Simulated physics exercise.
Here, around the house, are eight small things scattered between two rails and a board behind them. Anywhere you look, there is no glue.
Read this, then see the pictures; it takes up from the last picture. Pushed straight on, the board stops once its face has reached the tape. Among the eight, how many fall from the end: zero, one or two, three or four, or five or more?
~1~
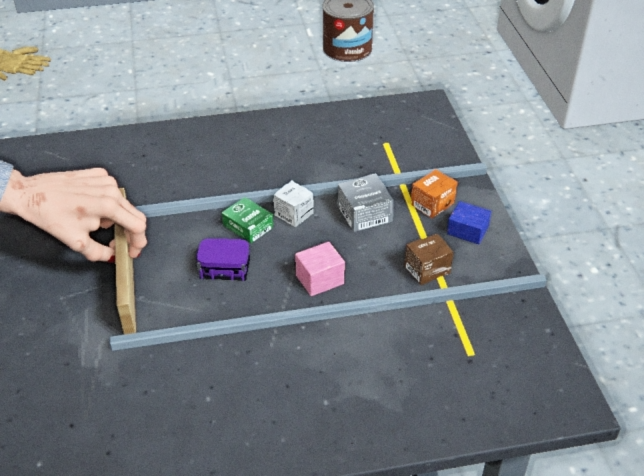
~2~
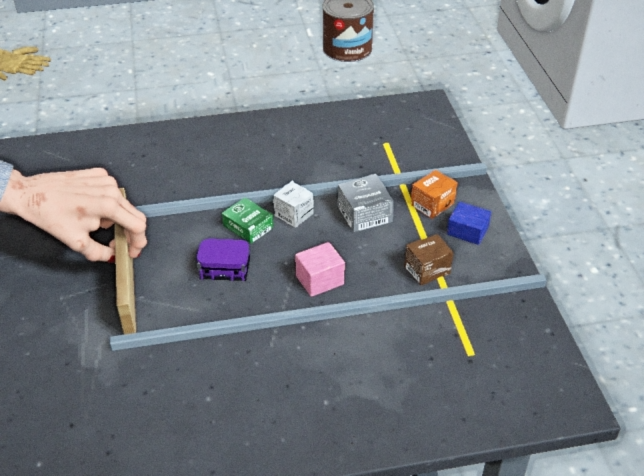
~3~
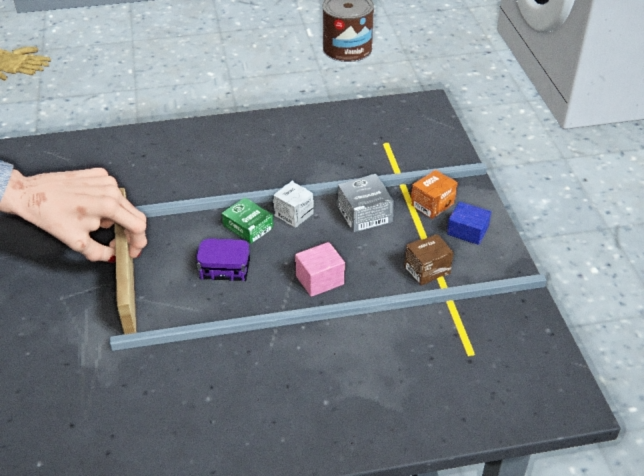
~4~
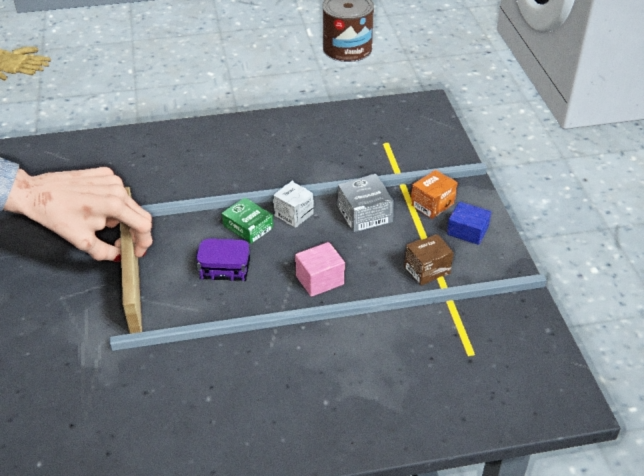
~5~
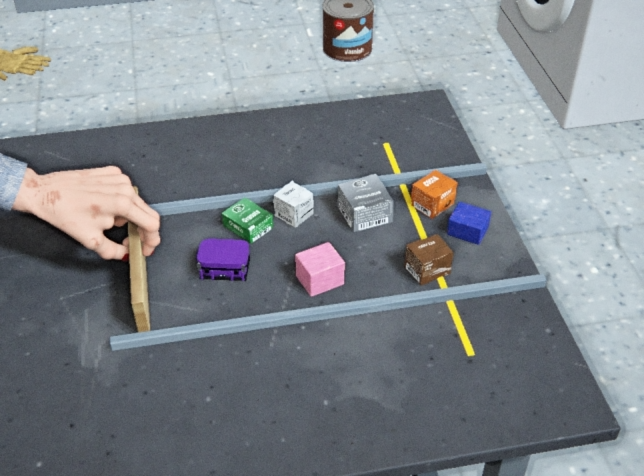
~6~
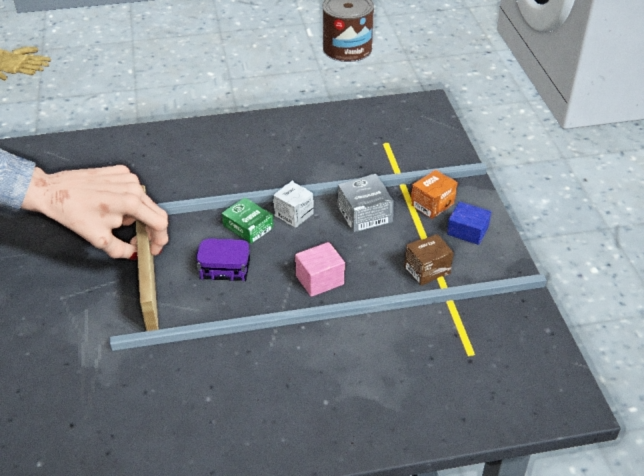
Falling from the end: One or two.
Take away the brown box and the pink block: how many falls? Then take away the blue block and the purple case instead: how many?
Try one: 1; try two: 1.
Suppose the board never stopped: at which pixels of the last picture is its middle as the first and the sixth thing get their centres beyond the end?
First: Around (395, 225). Next: Around (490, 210).
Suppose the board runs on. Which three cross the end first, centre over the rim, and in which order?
Those would be the orange box, the grey box and the blue block, in that order.
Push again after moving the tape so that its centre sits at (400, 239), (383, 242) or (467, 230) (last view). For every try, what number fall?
In order: 1, 0 and 4.
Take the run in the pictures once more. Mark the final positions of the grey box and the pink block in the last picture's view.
The first ends close to (490, 186), the second close to (454, 254).
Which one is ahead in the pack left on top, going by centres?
That would be the grey box.
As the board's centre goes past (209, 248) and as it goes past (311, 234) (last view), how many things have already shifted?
Moved so far: 1, later 5.
Soon after, none off yet; blue block at rest near (469, 223); orange box at rest near (434, 194); brown box at rest near (429, 259).
At rest, the number that fall off is one or two; fallen, orange box.
